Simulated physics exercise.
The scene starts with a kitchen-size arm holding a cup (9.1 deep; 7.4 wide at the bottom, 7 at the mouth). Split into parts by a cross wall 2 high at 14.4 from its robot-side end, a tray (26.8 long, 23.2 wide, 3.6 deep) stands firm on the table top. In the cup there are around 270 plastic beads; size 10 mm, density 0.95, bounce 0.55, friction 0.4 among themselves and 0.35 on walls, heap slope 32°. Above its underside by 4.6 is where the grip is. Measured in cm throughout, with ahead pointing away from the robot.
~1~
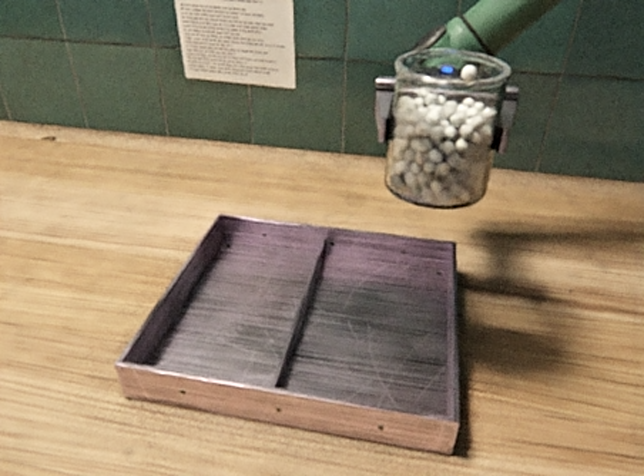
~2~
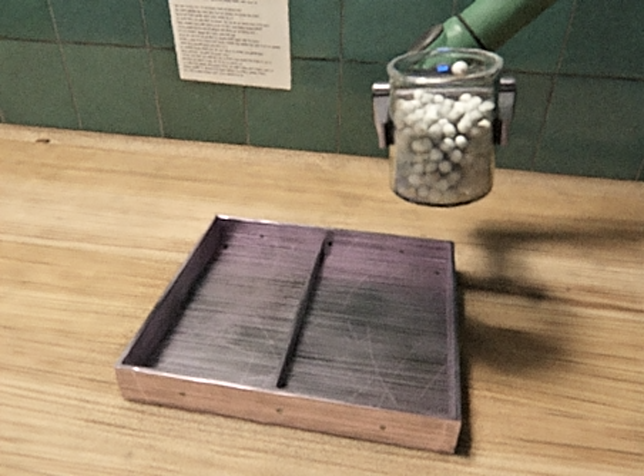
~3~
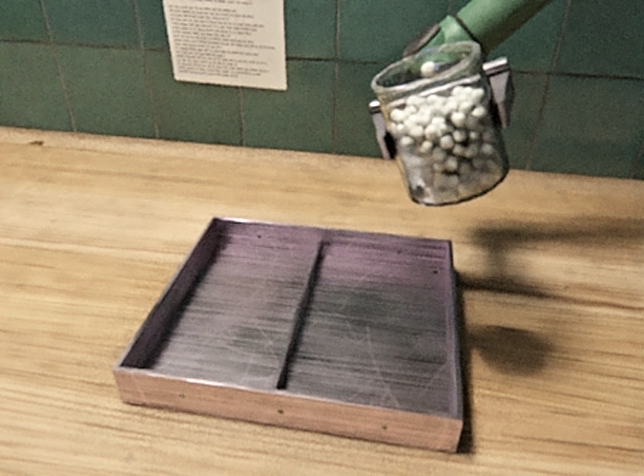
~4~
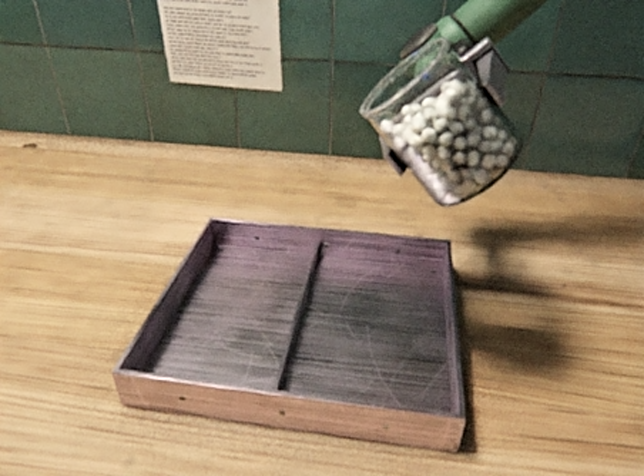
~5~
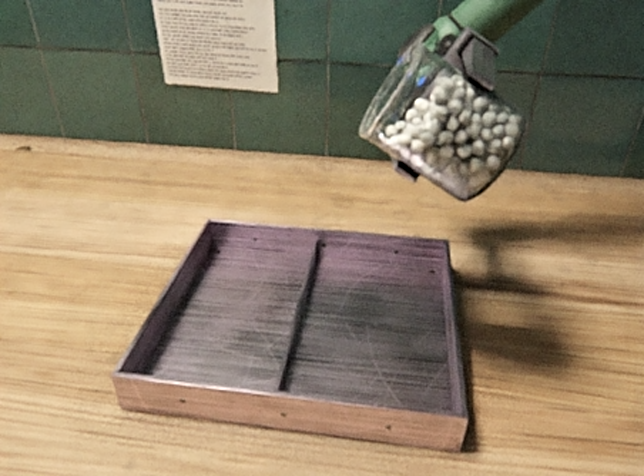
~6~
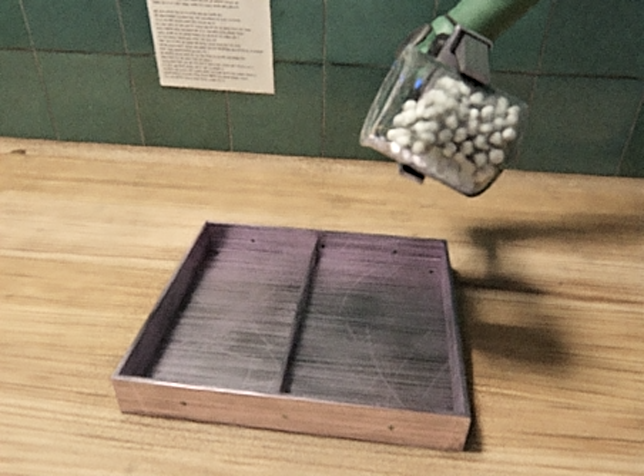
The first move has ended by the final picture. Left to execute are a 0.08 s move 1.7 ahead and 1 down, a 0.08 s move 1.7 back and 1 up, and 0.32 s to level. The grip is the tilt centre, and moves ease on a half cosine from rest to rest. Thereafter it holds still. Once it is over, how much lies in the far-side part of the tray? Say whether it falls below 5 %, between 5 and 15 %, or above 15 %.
It falls below 5 %.
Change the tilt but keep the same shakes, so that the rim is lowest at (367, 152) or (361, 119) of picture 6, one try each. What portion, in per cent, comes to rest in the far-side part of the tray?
Near 10 and 0 in a hundred.
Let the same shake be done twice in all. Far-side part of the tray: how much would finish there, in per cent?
Roughly 5 percent.
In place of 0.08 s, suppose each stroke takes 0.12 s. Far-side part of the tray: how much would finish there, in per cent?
It would come to around 0 %.
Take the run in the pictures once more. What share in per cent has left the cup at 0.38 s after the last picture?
Roughly 5 per cent by then.
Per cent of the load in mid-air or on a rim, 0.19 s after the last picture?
1 %.
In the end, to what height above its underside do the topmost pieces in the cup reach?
It reaches close to 8.0 cm in the end.
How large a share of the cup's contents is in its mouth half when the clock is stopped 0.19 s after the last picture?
That share comes to roughly 40 percent.
Then, 0.19 s on, tilted 64° forward, highest piece 24 above the table; 264 in the cup, 3 in flight or on a rim.
Then, 0.38 s on, tilted 14° forward, highest piece 26 above the table; 260 in the cup, 4 in the robot-side part, 2 in the far-side part, 1 in flight or on a rim.
Then, 0.68 s on, level, highest piece 25 above the table; 260 in the cup, 4 in the robot-side part, 3 in the far-side part.
Then, 1.73 s on, level, highest piece 25 above the table; 260 in the cup, 4 in the robot-side part, 3 in the far-side part.
In the end, 260 in the cup, 4 in the robot-side part, 3 in the far-side part. That is 1 % in the far-side part of the tray.
